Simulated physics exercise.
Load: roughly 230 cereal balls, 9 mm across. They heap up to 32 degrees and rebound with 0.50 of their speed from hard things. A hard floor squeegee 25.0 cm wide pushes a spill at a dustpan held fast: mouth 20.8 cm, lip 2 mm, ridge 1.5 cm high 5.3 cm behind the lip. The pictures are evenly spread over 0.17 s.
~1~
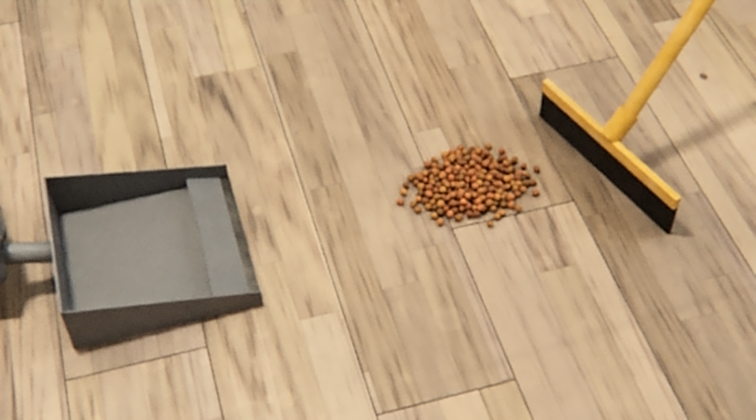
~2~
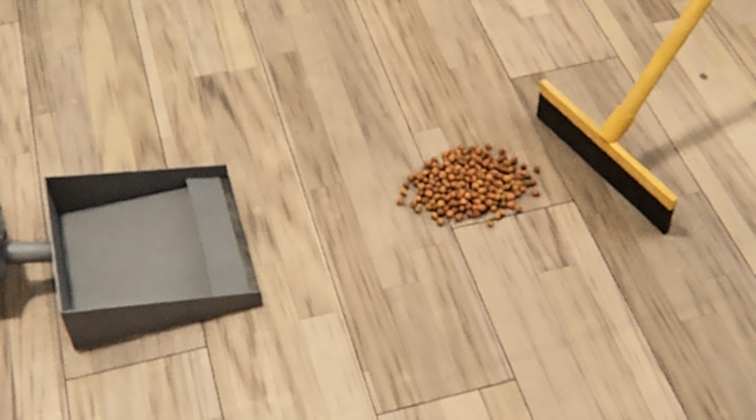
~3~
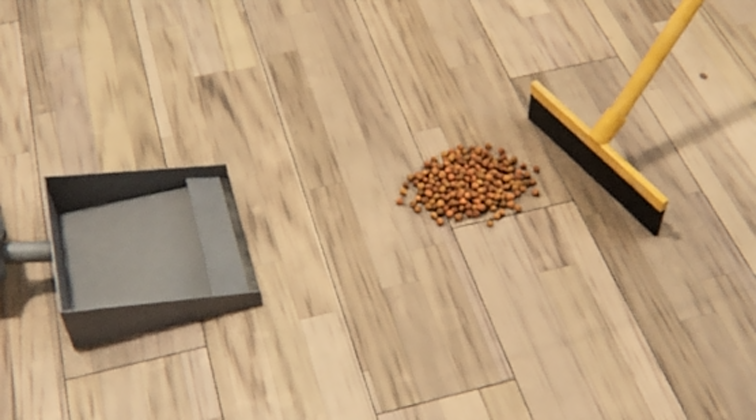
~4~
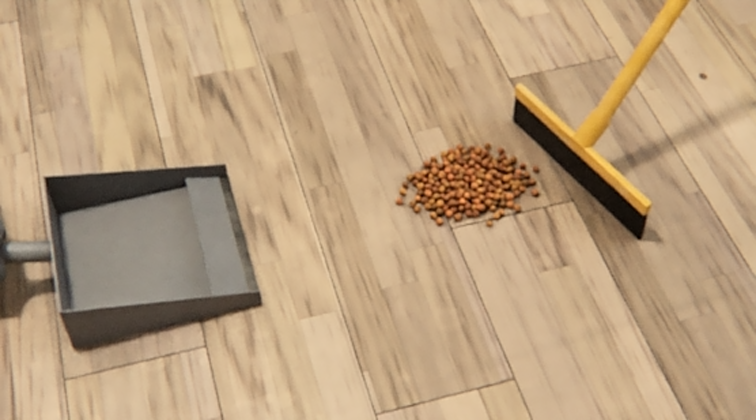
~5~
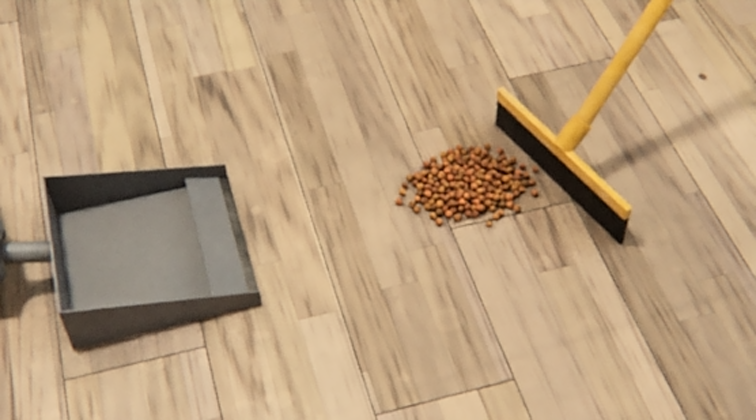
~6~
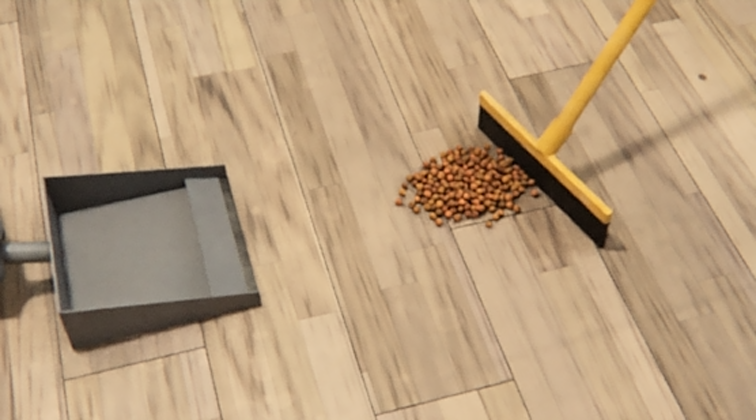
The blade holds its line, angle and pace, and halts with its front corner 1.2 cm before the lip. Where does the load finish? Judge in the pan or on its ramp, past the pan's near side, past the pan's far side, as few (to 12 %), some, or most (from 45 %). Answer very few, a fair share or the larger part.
In the pan or on its ramp: A fair share; past the pan's near side: A fair share; past the pan's far side: Very few.
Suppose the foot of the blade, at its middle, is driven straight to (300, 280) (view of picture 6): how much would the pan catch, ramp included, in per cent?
Some 25 per cent.
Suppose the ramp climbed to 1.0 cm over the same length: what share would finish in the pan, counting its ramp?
Then about 20 per cent.
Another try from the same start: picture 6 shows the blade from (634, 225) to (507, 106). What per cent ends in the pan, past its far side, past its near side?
Pan 20, far 0, near 35.
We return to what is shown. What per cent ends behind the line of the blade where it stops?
About 5 per cent.
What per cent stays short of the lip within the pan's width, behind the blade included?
About 60 per cent.
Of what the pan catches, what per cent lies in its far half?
About 50 per cent.
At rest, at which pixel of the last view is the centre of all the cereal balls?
Near (258, 254).
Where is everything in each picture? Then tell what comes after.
The first picture shows blade from (675, 203) to (546, 88), moved 0.0 cm, 0 of the pieces shifted so far; middle of the pieces at (467, 179); pan at (140, 262).
The second picture shows blade from (672, 204) to (544, 88), moved 0.4 cm, 0 of the pieces shifted so far; middle of the pieces at (467, 179).
The third picture shows blade from (662, 206) to (535, 90), moved 1.6 cm, 0 of the pieces shifted so far; middle of the pieces at (467, 179).
The fourth picture shows blade from (645, 209) to (519, 92), moved 3.7 cm, 0 of the pieces shifted so far; middle of the pieces at (467, 179).
The fifth picture shows blade from (626, 213) to (501, 96), moved 6.1 cm, 0 of the pieces shifted so far; middle of the pieces at (466, 179).
The sixth picture shows blade from (607, 218) to (483, 100), moved 8.5 cm, 5 of the pieces shifted so far; middle of the pieces at (466, 180); pan at (138, 262).
Then, 0.22 s after the last picture, middle of the blade 21 cm from the lip; 0 % over the lip, far side 0 %, near side 5 %.
Then, 0.37 s after the last picture, middle of the blade 10 cm from the lip; 0 % over the lip, far side 0 %, near side 15 %.
Then, 0.64 s after the last picture, middle of the blade 5 cm from the lip; 20 % over the lip, far side 0 %, near side 20 %.
In the end, pan 20 %, near side 20 %, far side 0 %, in front of the lip or behind the blade 60 %.
